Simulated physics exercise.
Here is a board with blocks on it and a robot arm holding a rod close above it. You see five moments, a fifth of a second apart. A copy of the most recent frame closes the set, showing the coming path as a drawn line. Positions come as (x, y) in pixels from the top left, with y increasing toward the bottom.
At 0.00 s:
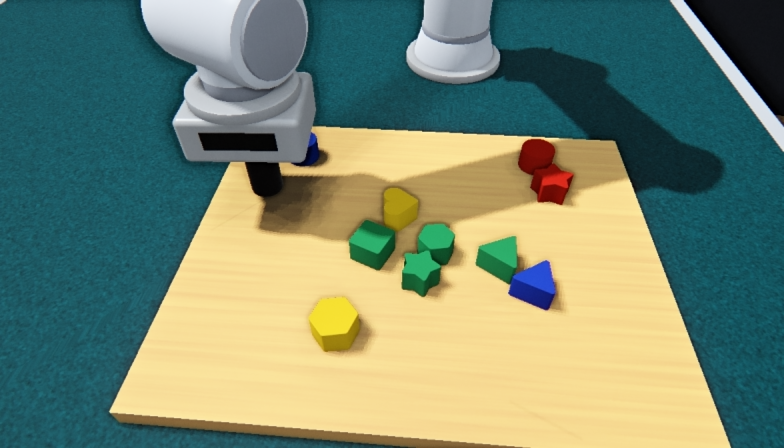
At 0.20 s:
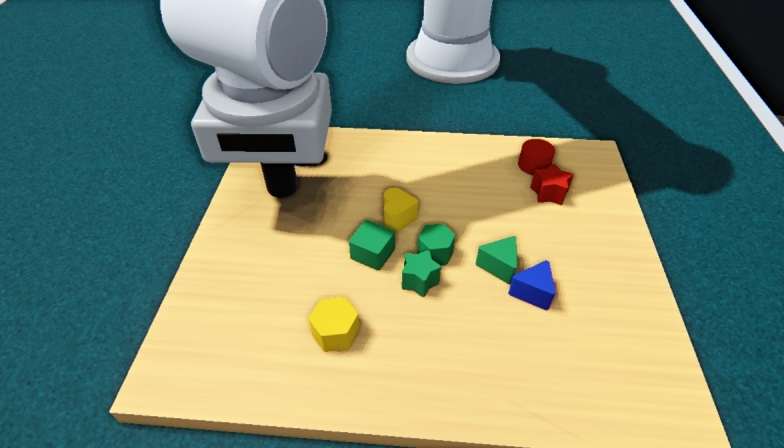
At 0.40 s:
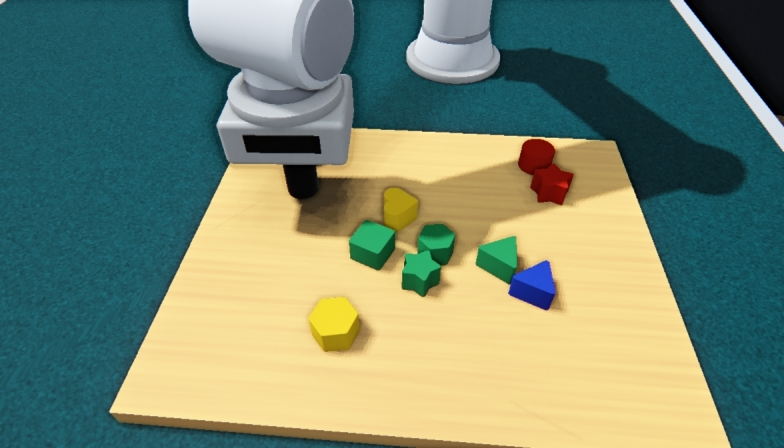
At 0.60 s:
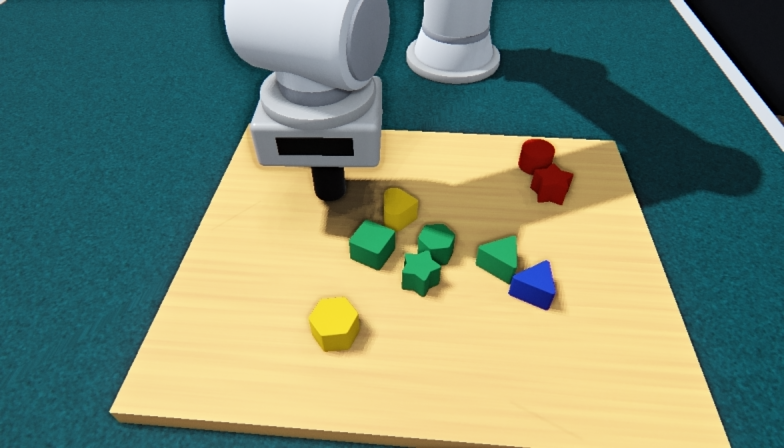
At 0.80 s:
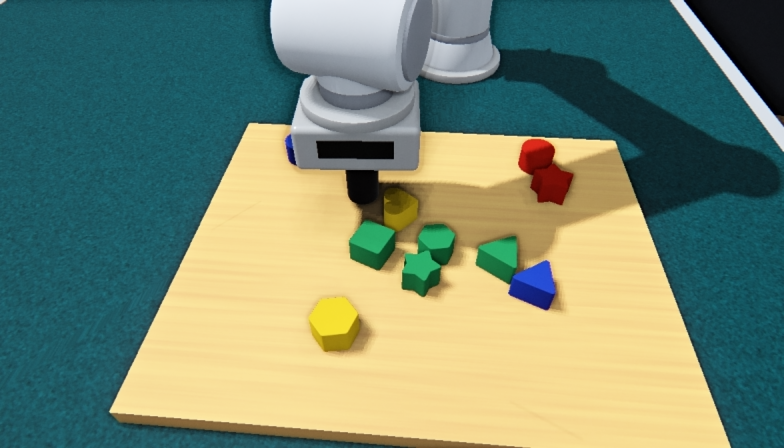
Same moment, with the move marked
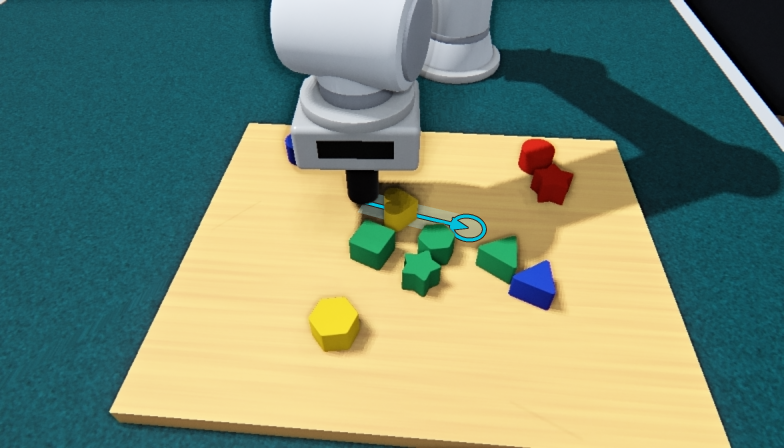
On a teal surface, a light wooden board is seen from above at an angle by a still camera. A yellow heart-shaped block and several green blocks sit near the middle, with a yellow hexagon in front, a blue triangle to the right and red pieces at the back right. A grey-white robot arm slides its black rod rightward from the back left to beside the heart-shaped block, while the blocks stay still.
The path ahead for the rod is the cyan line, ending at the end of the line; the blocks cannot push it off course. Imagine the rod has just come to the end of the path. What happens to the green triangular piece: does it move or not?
It will remain on its spot.
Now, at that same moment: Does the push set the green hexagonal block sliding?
That would be a yes.
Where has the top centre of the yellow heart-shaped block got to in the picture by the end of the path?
The centre of its top face lies at (468, 231).
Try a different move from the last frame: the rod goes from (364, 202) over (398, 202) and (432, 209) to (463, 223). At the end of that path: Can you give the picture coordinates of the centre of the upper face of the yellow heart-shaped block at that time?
I'd place it at (425, 211), taking the centre of its top.
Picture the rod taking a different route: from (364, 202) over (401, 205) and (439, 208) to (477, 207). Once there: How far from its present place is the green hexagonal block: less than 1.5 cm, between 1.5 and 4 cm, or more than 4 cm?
Once the path is done, the green hexagonal block lies within 1.5 cm of its present place.
The drawn path runs from (364, 202) to (468, 228).
What follows on the original path. One third of the way, rod at (399, 204); yellow heart-shaped block at (418, 212), turned 35° clockwise.
Two thirds of the way, rod at (432, 213); yellow heart-shaped block at (444, 222), turned 70° clockwise; green hexagonal block at (446, 248), turned 30° clockwise.
At the end, rod at (469, 221); yellow heart-shaped block at (468, 231), turned 100° clockwise; green hexagonal block at (448, 252), turned 50° clockwise; green triangular piece not moved.
